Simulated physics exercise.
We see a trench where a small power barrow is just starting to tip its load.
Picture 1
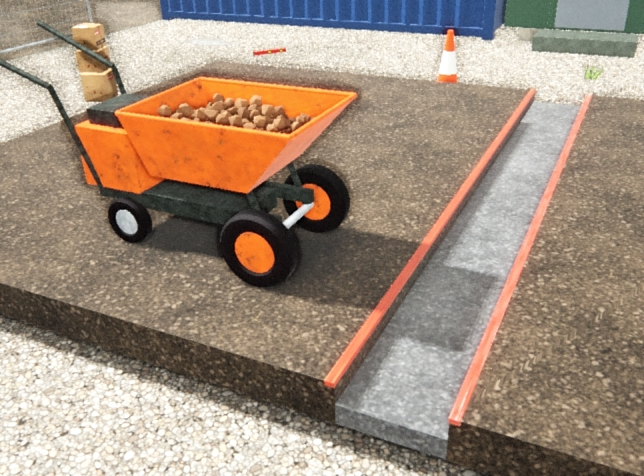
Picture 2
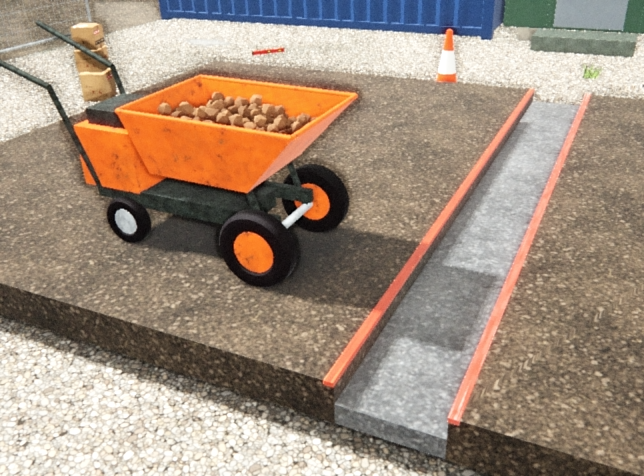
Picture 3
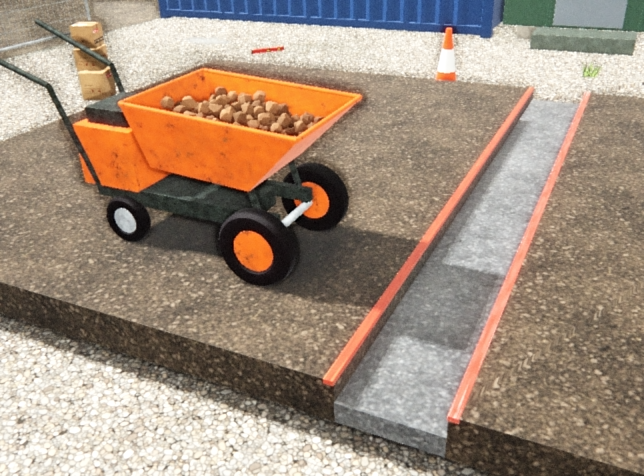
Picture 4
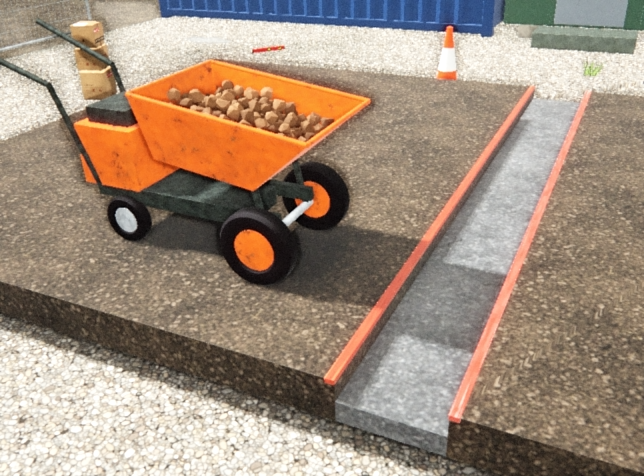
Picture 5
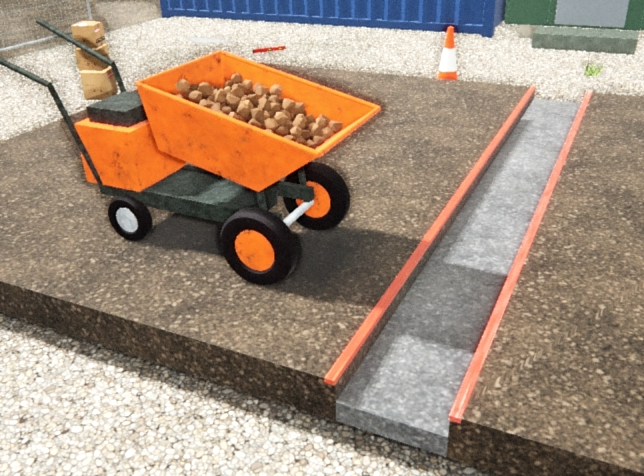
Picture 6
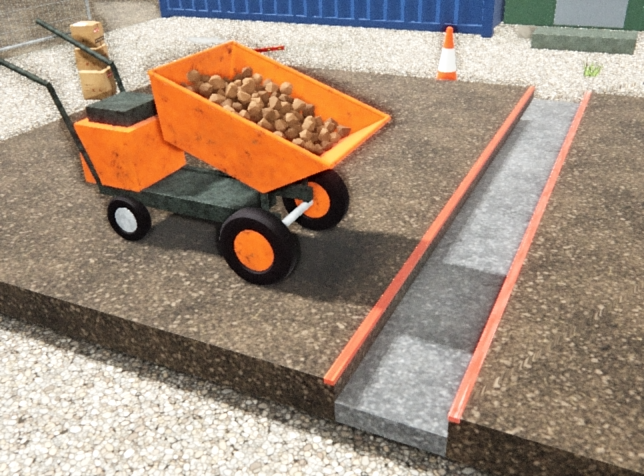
An orange skip full of brown clods tilts forward toward the right on a stationary barrow.
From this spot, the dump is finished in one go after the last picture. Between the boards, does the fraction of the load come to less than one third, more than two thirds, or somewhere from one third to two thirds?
I predict the trench will see above two thirds of the load.
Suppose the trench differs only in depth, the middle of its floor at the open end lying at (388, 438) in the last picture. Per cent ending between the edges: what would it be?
It comes out near 100 percent.
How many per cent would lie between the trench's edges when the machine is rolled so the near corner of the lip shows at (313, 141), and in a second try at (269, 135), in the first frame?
You'd see around 70 per cent the first time and around 70 per cent the second.
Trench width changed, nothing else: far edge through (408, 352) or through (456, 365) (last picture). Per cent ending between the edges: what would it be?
Result, try 1: 30 in a hundred; try 2: 70 in a hundred.
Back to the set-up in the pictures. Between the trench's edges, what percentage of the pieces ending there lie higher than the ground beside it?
Around 25 per cent.
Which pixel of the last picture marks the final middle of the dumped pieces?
Somewhere around (450, 294) in the final view.
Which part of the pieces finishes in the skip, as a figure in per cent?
Around 15 %.
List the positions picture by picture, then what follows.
In the first frame, lip of the skip at (290, 138), level; top of the load at (225, 118), clay clods; first edge of the trench at (357, 341); far edge at (474, 373), the trench over half as wide as the skip, and shallow for its width.
In the second frame, lip of the skip at (291, 139), level; top of the load at (213, 116).
In the third frame, lip of the skip at (297, 141), tipped barely; top of the load at (216, 112).
In the fourth frame, lip of the skip at (307, 146), tipped a little; top of the load at (210, 104).
In the fifth frame, lip of the skip at (319, 154), tipped a little; top of the load at (210, 102).
In the sixth frame, lip of the skip at (330, 166), tipped clearly; top of the load at (220, 96); first edge of the trench at (357, 339); far edge at (473, 370).
Soon after the last picture, skip tipped steeply; all in the skip.
A little later, skip tipped right over; about half in the skip; about half in or heaped over the trench; a stray few falling.
Later still, skip tipped right over; about a quarter in the skip; most in or heaped over the trench; a stray few beyond it.
At rest, skip tipped right over; about a quarter in the skip; most in or heaped over the trench; a stray few beyond it.
